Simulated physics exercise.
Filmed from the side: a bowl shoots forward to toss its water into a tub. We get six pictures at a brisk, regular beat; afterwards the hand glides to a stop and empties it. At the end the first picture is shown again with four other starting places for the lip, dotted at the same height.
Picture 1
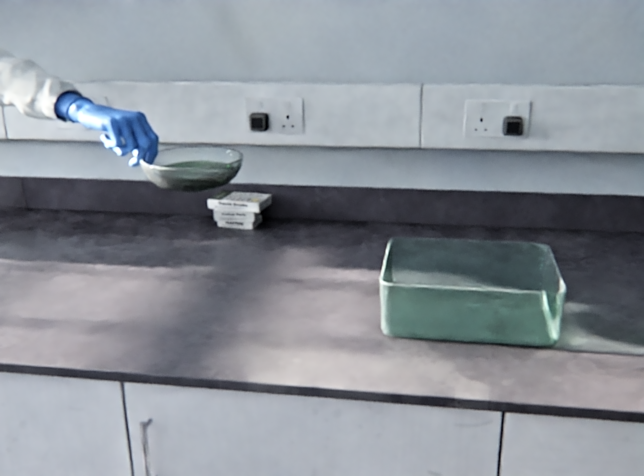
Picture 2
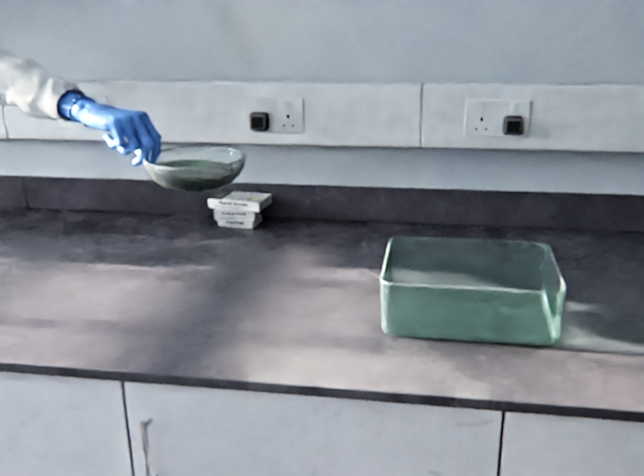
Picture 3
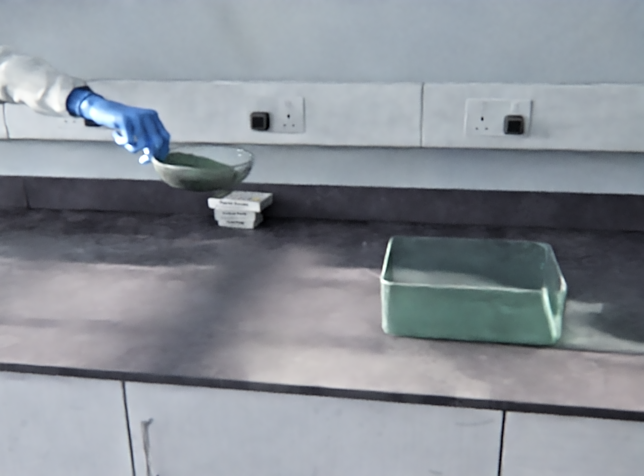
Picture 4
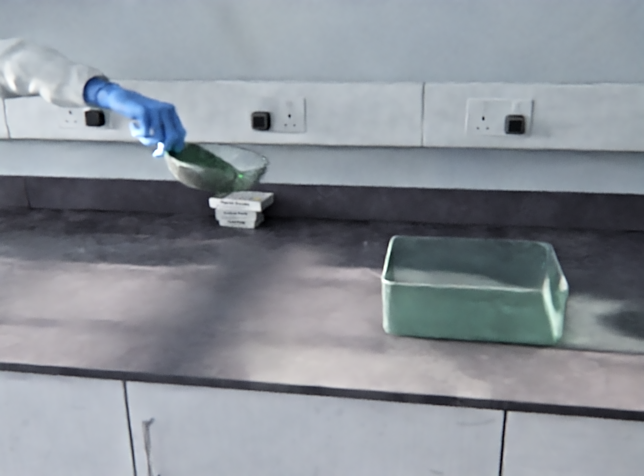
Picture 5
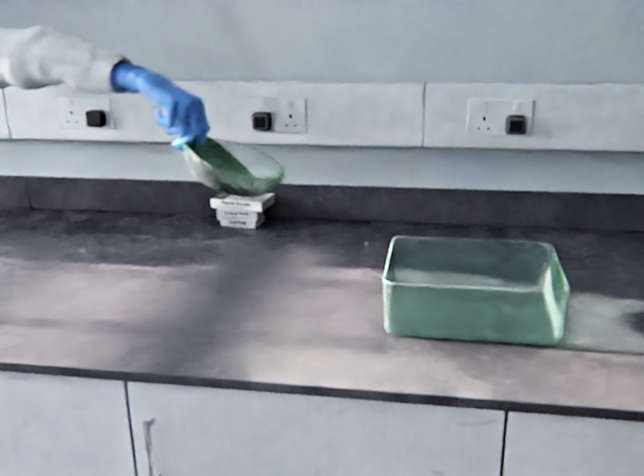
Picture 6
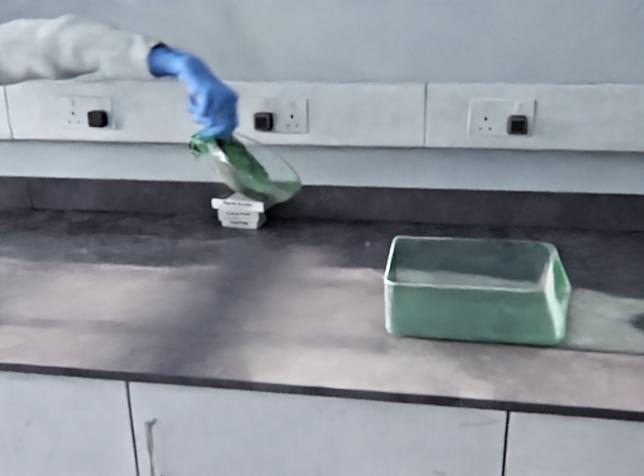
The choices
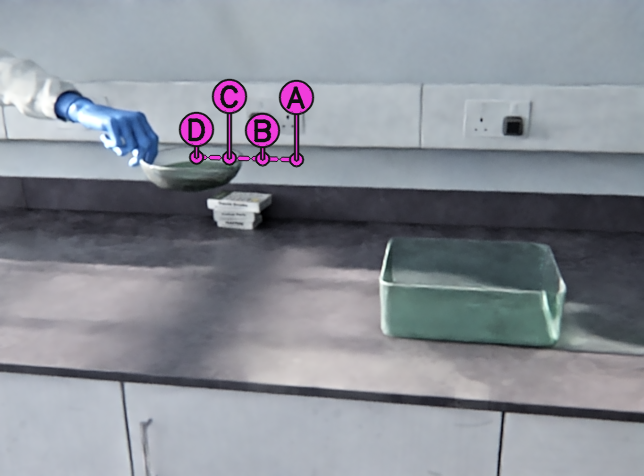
At the start, a blue-gloved hand at the left holds a clear bowl of greenish liquid level above a dark counter, with a green-tinted tub to the right. The hand moves right, tilting the bowl steadily more steeply, while the liquid shifts inside and the tub stays put.
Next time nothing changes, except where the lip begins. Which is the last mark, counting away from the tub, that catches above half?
The answer is spot B.
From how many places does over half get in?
Two.
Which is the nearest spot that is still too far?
Spot C.
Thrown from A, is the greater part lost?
No, that is safe.
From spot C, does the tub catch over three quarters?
No.
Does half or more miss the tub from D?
Yes.
In magenta, A at (296, 159); B at (262, 158); C at (229, 158); D at (196, 157).
With A, about 75 % lands in the tub, 12 % falls short and 13 % goes beside or beyond.
With B, about 63 % lands in the tub, 23 % falls short and 13 % goes beside or beyond.
With C, about 28 % lands in the tub, 61 % falls short and 10 % goes beside or beyond.
With D, about 3 % lands in the tub, 93 % falls short and 4 % goes beside or beyond.
